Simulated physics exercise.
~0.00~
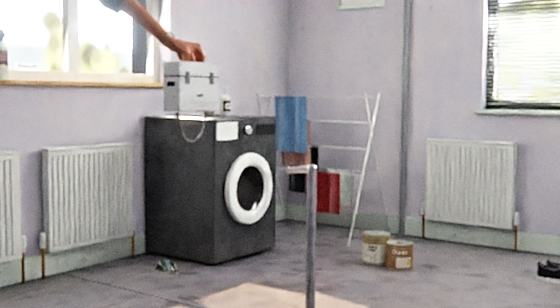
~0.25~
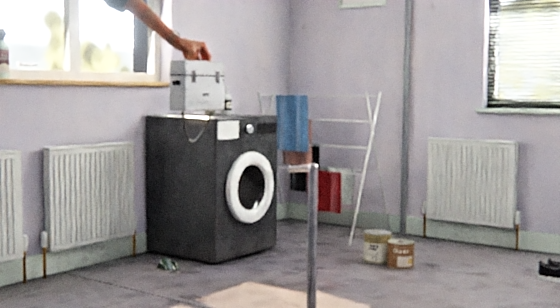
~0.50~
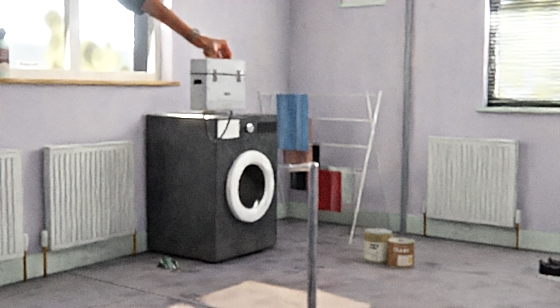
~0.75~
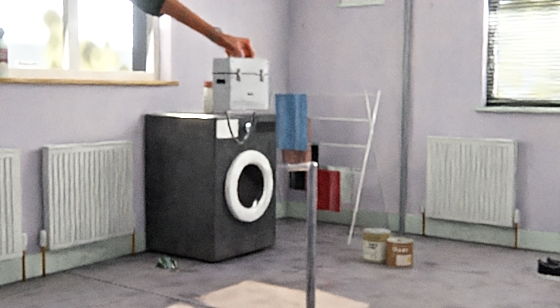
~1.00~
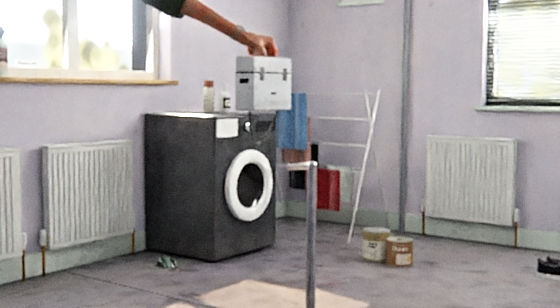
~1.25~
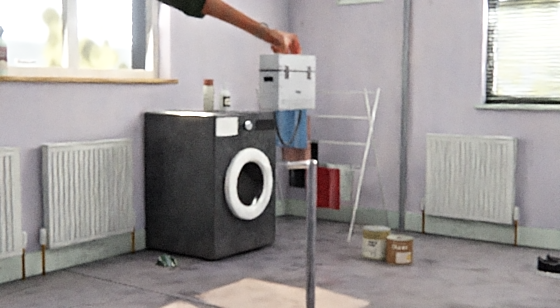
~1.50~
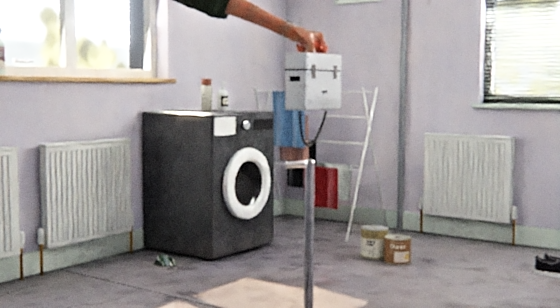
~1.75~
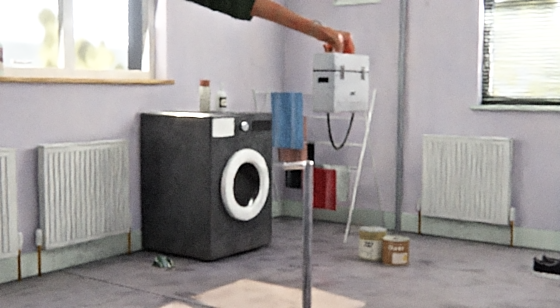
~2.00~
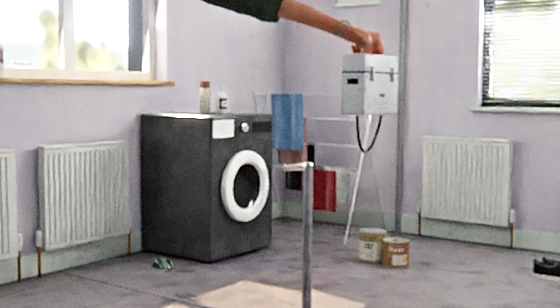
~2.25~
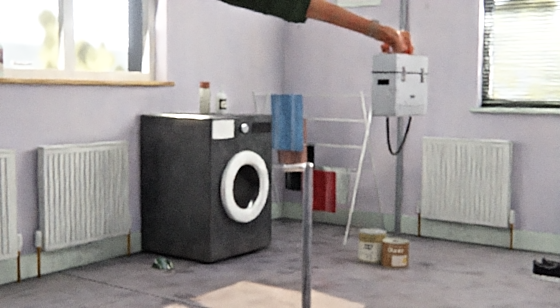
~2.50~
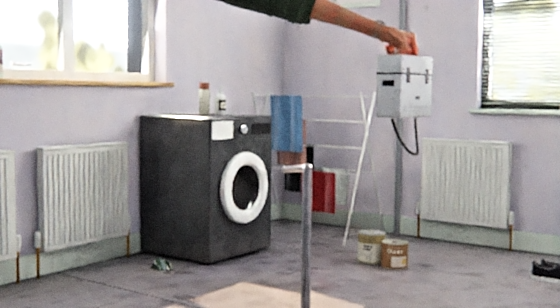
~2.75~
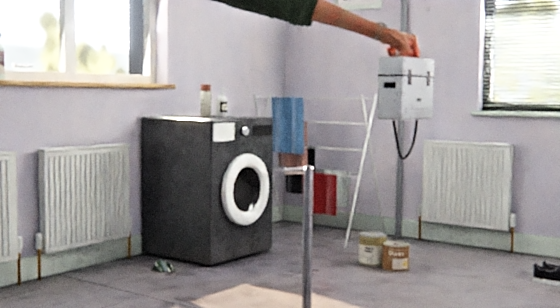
A white case held by a hand moves right past the post and stops, lead dangling.
